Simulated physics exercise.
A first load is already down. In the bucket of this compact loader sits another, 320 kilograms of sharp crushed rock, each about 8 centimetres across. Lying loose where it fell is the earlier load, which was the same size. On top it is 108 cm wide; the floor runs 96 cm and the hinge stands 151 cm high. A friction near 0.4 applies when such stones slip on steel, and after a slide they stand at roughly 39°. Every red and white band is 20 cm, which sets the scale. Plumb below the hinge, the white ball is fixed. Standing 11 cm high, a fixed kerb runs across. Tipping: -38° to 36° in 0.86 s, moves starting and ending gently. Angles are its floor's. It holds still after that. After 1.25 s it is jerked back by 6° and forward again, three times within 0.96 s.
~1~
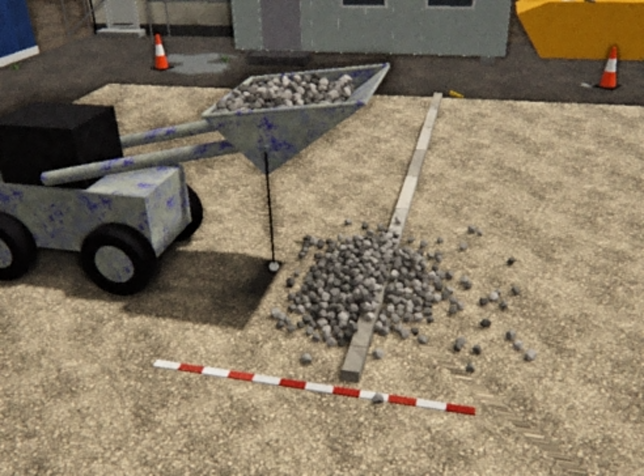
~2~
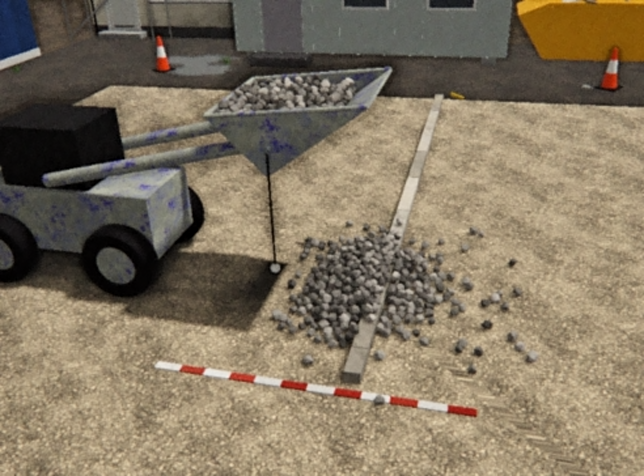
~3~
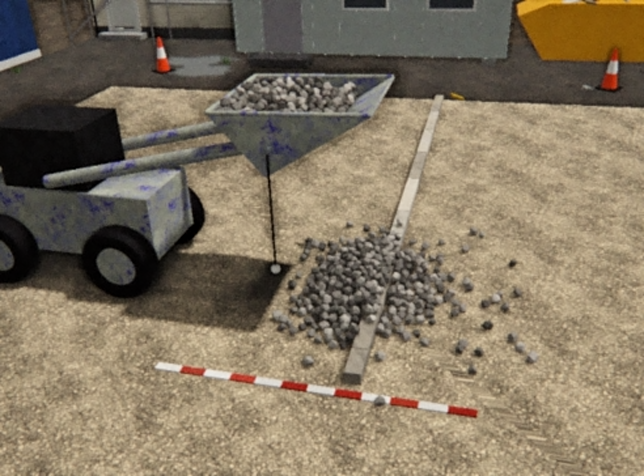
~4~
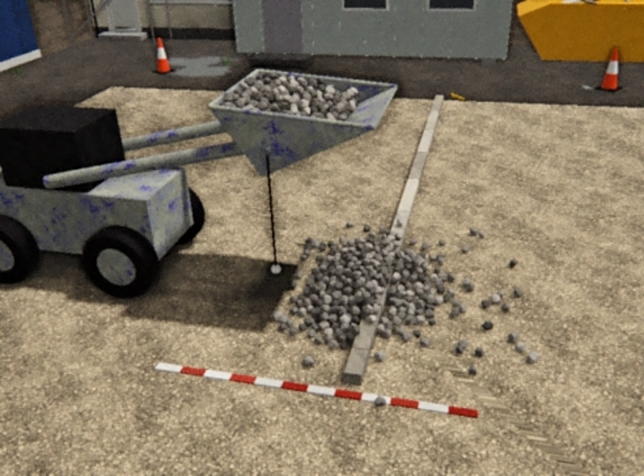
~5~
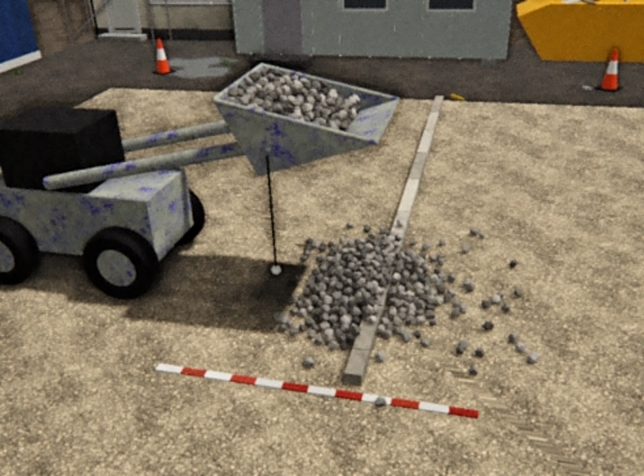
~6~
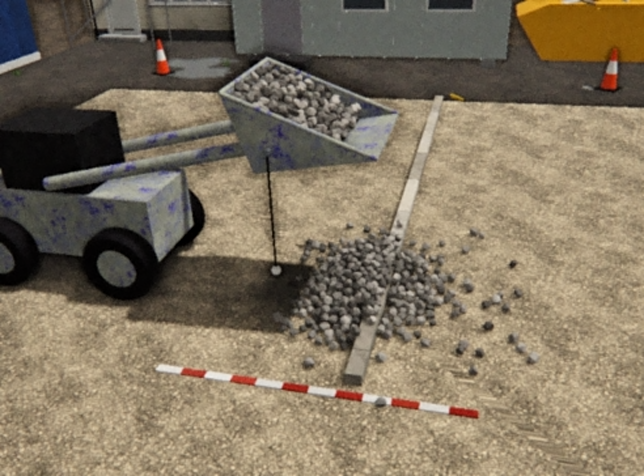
Gravel yard with a compact loader standing beside a loose pile of grey stones, its raised, stone-filled bucket tilting gradually forward.
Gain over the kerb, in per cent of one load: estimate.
Approx. 99 %.
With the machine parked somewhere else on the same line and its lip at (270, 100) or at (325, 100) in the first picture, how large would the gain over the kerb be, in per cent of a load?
First place: Roughly 10 %; second place: Roughly 70 %.
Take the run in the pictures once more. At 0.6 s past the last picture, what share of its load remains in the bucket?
About 95 percent.
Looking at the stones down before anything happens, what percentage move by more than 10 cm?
I'd put it at about 5 per cent.
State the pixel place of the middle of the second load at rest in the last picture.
(438, 289).
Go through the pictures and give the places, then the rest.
The bucket is at -38°, its lip at (365, 103); the top of the load is at (304, 85). The earlier load is highest near (360, 266), 25 cm above ground level, 74 % on this side of the kerb, 26 % over the kerb, in the first picture.
Lip at (368, 108), floor tilted -37°, highest stones at (295, 88), in the second picture.
The bucket is at -32°, its lip at (371, 116); the top of the load is at (264, 90), in the third picture.
Lip at (375, 128), floor tilted -26°, highest stones at (260, 83), in the fourth picture.
The bucket is at -19°, its lip at (377, 143); the top of the load is at (261, 78), in the fifth picture.
The bucket is at -10°, its lip at (377, 160); the top of the load is at (266, 74), in the sixth picture.
Then, 0.3 s after the last picture the floor is at 24°; in per cent of one load, 100 in the bucket, 74 on this side of the kerb, 26 over the kerb; the foremost stones are at (512, 311).
Then, 0.6 s after the last picture the floor is at 36°; in per cent of one load, 96 in the bucket, 79 on this side of the kerb, 26 over the kerb; the foremost stones are at (512, 311).
Then, 2.3 s after the last picture the floor is at 36°; in per cent of one load, 0 in the bucket, 75 on this side of the kerb, 125 over the kerb; the foremost stones are at (547, 283).
Then, 5.0 s after the last picture the floor is at 36°; in per cent of one load, 0 in the bucket, 75 on this side of the kerb, 125 over the kerb; the foremost stones are at (547, 283). Net gain over the kerb, 99.
